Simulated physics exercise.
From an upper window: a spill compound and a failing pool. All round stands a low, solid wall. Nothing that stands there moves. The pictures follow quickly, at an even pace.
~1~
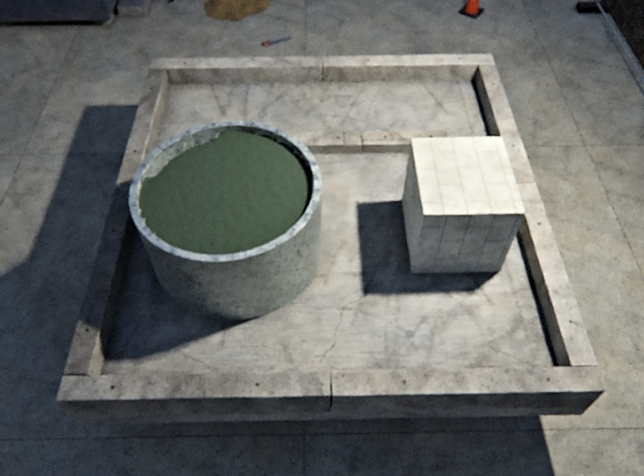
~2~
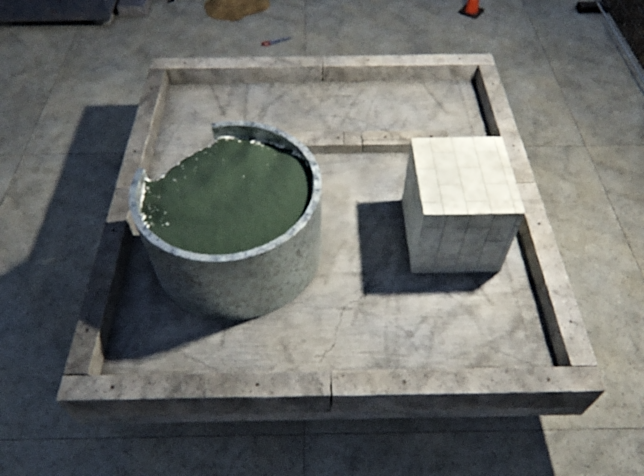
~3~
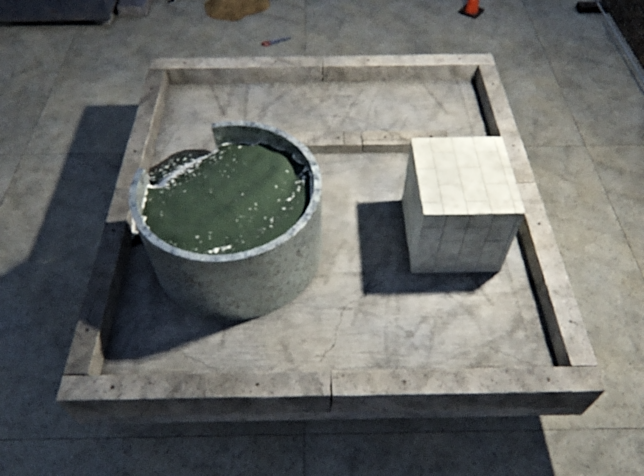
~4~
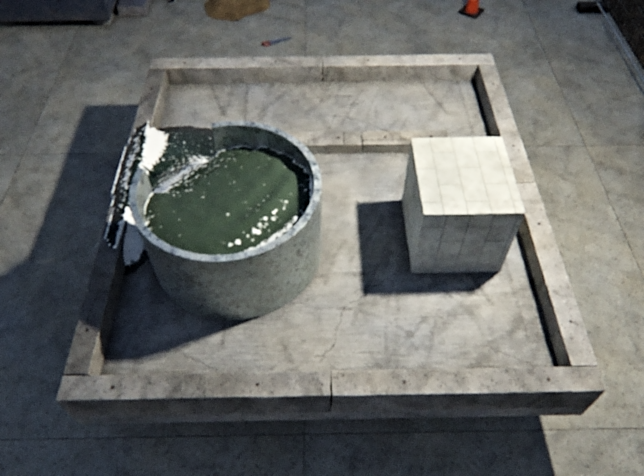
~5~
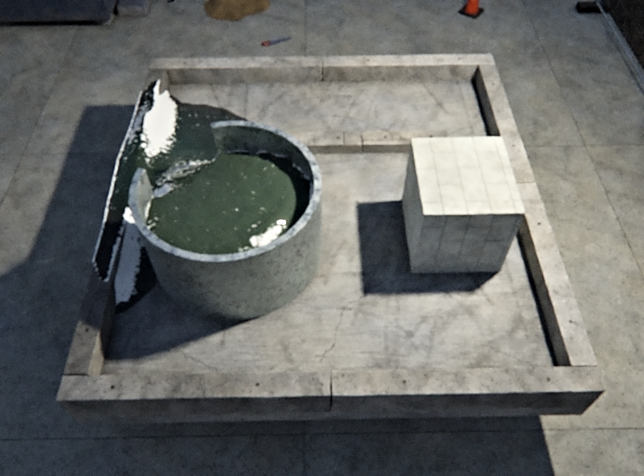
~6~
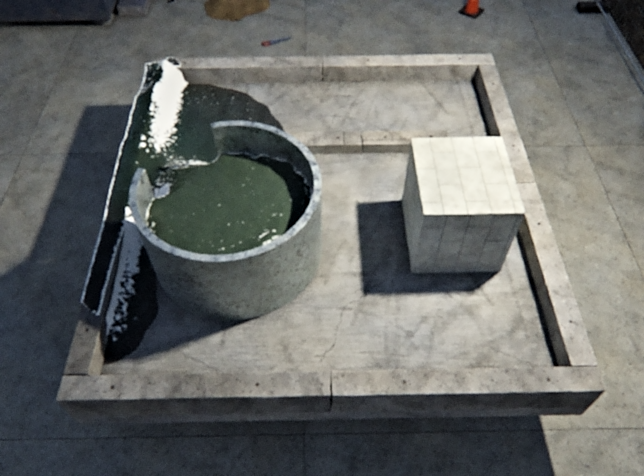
Dark green water pours through a gap in the far left side of a round concrete pool, splashes up white against the low surrounding wall, and spreads along it both ways, while a pale block stands still at right.
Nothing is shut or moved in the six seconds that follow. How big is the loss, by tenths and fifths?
Over the wall goes over a fifth.
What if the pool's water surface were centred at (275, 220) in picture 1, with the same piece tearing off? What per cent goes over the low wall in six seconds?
About 18 per cent.
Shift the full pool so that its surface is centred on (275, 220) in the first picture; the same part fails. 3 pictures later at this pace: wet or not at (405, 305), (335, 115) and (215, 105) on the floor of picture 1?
As listed: Free of water, dry, under water.
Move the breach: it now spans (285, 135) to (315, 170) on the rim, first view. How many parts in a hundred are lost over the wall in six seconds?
Close to 6 %.
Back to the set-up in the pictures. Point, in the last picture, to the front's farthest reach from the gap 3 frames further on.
I would point to (411, 82).
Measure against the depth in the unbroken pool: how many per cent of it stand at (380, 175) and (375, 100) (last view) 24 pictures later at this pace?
Roughly 2 and 6 per cent, in turn.
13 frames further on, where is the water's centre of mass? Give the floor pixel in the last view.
I would point to (247, 189).
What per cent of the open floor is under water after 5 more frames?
Some 35 per cent.
A moment on, water covers 30 % of the floor; the low wall has let 7 % over.
Next, water covers 35 % of the floor; the low wall has let 11 % over.
Then, water covers 50 % of the floor; the low wall has let 23 % over.
Later, water covers 70 % of the floor; the low wall has let 25 % over.
In the end, water covers 80 % of the floor; the low wall has let 25 % over.
